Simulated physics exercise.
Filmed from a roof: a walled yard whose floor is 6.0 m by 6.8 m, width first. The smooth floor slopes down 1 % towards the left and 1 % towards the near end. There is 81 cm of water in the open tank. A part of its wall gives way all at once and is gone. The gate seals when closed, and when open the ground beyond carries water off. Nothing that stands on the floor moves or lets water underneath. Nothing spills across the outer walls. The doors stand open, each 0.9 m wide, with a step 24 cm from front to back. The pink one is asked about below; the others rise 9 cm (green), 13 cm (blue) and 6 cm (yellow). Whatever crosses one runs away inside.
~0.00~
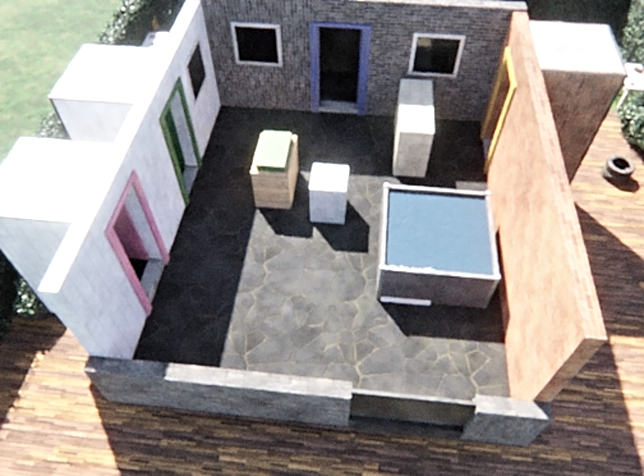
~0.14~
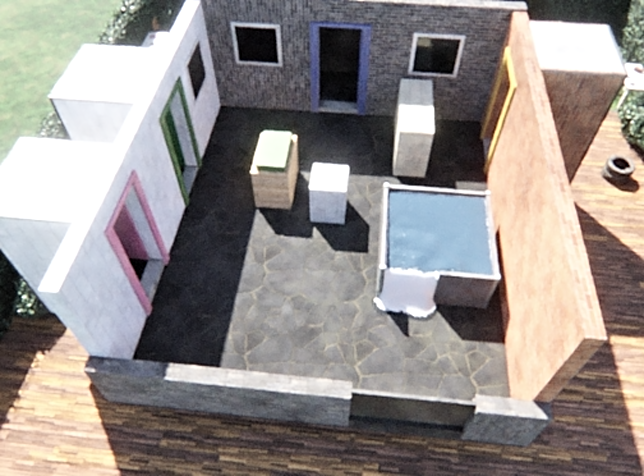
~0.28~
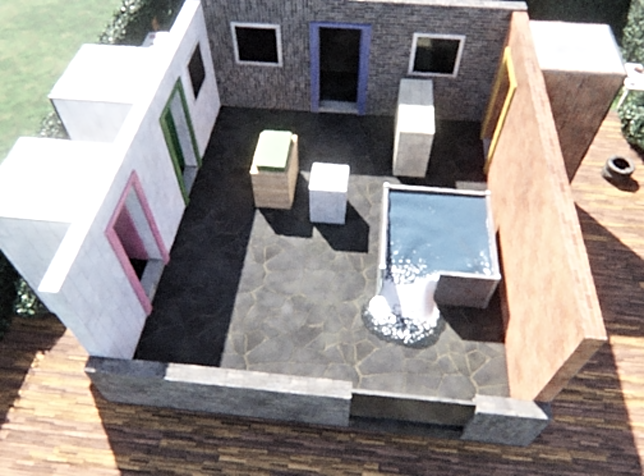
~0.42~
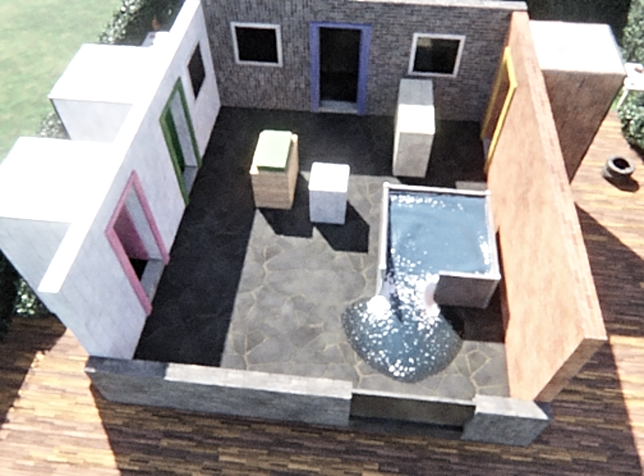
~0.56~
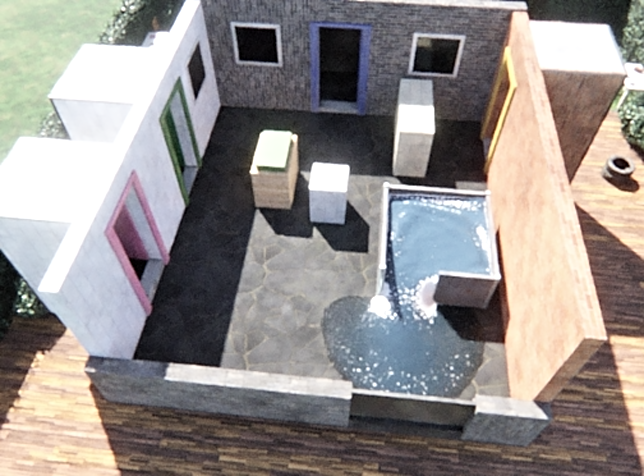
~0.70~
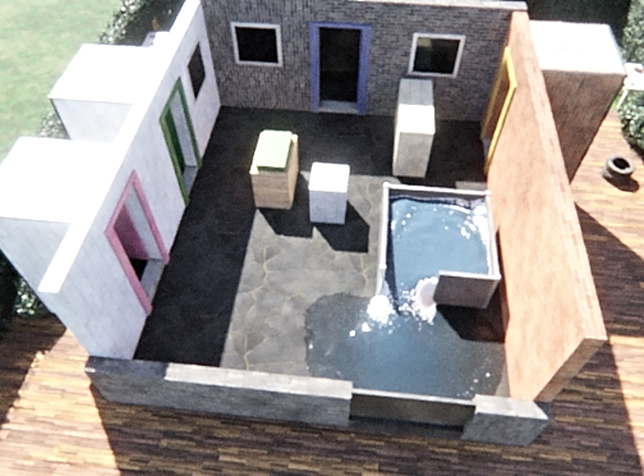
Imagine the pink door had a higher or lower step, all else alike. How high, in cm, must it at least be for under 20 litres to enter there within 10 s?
Close to 13 cm is just enough.
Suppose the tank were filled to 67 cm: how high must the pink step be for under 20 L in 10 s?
Some 10.5 cm.
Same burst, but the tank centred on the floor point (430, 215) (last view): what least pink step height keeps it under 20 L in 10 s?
About 12.0 cm.
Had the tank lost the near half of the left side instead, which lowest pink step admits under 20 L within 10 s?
Some 22 cm.
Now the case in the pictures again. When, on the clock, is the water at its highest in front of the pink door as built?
At about 4.5 s.
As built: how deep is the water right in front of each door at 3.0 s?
In cm: Green 0, blue 0, yellow 0, pink 17.
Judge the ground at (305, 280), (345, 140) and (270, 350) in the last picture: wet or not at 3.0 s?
In turn: Dry, not reached, flooded.
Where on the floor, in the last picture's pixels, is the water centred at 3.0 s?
Near (375, 313).
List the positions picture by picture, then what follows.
Still water, 81 cm deep, in the open tank at (437, 231); the pink door at (142, 252) is dry, in the first frame.
The front is at (414, 316), 0.3 m from the gap at (408, 287); 0.2 m2 of floor is wet, 81 cm left at the back, in the second frame.
The gap is at (407, 289), the front 0.8 m out at (399, 341); the back of the open tank holds 81 cm, in the third frame.
Water pours out at (407, 290) and has run 1.4 m, to (395, 375); about 8 cm deep outside, 76 cm at the back, in the fourth frame.
The gap is at (407, 290), the front 2.0 m out at a hidden place; the back of the open tank holds 68 cm, in the fifth frame.
The front is at a hidden place, 2.1 m from the gap at (407, 290); 5.0 m2 of floor is wet, 70 cm left at the back; the pink door at (142, 252), 4.4 m from the gap, is still 2.9 m from the nearest water, in the sixth frame.
After 1.4 s water covers 20 % of the floor, deepest (46 cm) near (390, 397); it has not reached the pink door.
After 3.0 s water covers 35 % of the floor, deepest (31 cm) near (125, 381); 17 cm at the pink door, 0 litres in over its 19 cm step.
After 10.0 s water covers 95 % of the floor, deepest (14 cm) near (125, 381); 10 cm at the pink door, 0 litres in over its 19 cm step.
At the pink door as built, the water arrived by 2.4 s and peaked near 17 cm at 4.6 s.
With a step of 11 cm, 42 litres would have come in within the 10 s; with 15 cm, 7 litres. So under 20 litres takes about 13 cm.
